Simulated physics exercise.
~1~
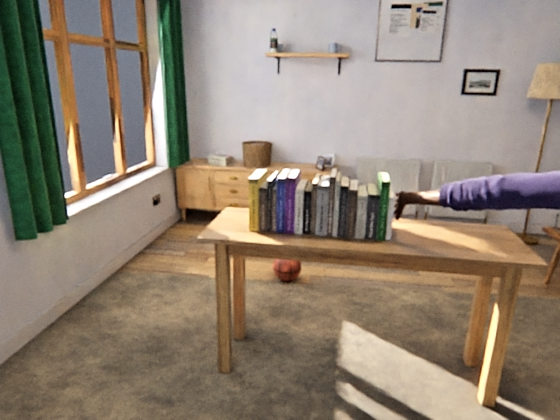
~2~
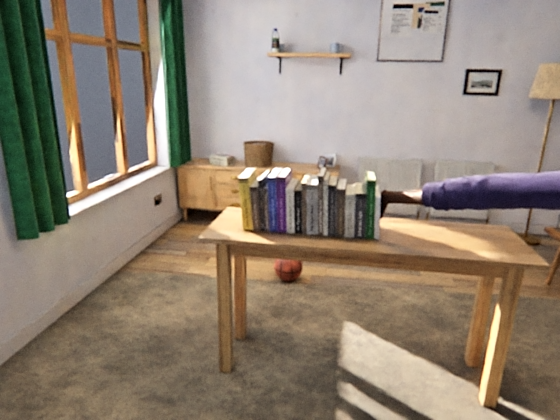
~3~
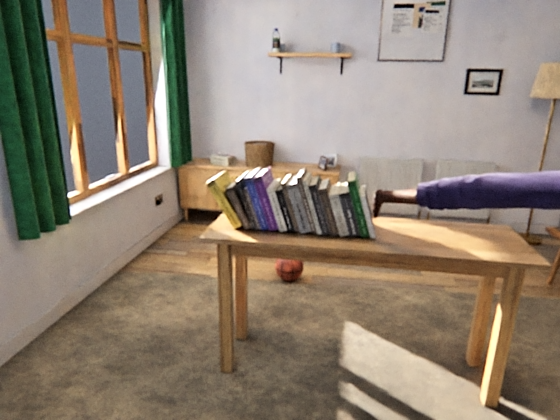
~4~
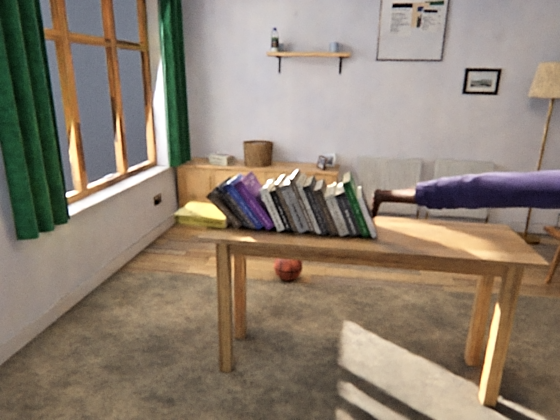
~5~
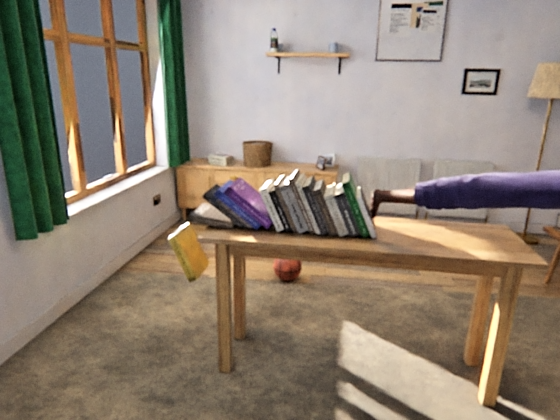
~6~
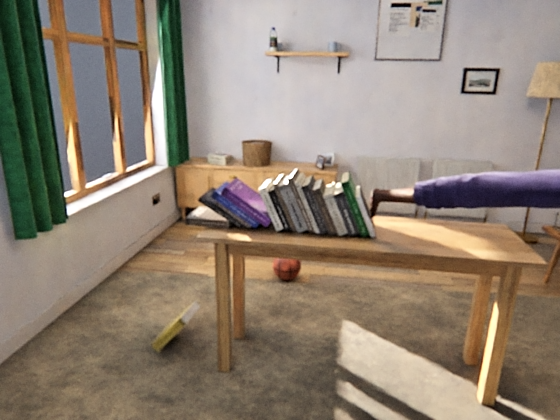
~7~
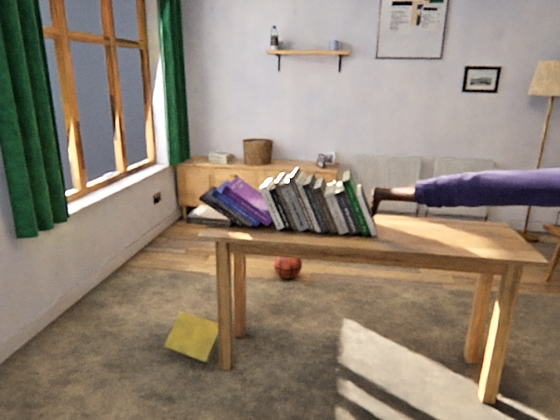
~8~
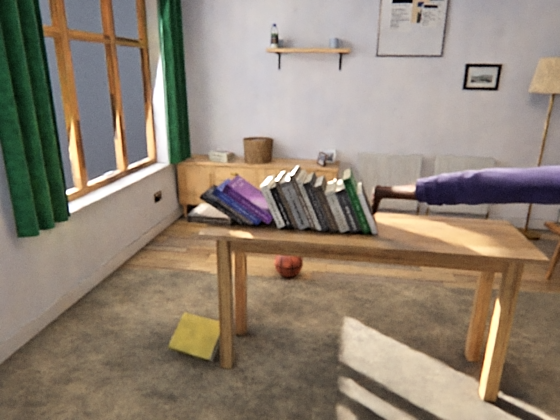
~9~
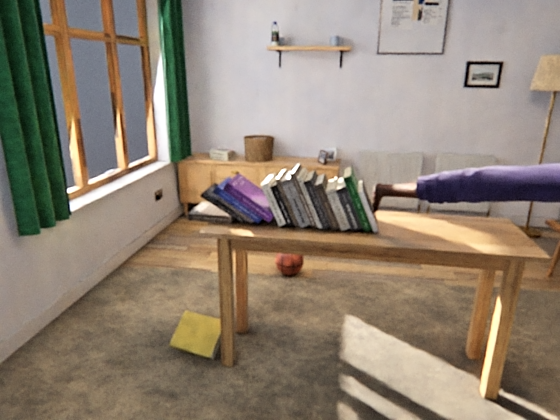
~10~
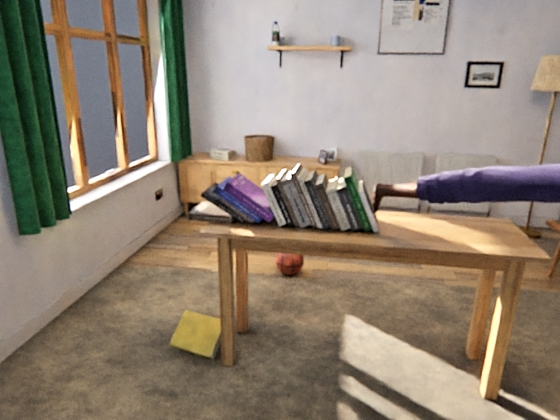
In a sunlit room, a hand pushes leaning books left until the yellow one falls off.
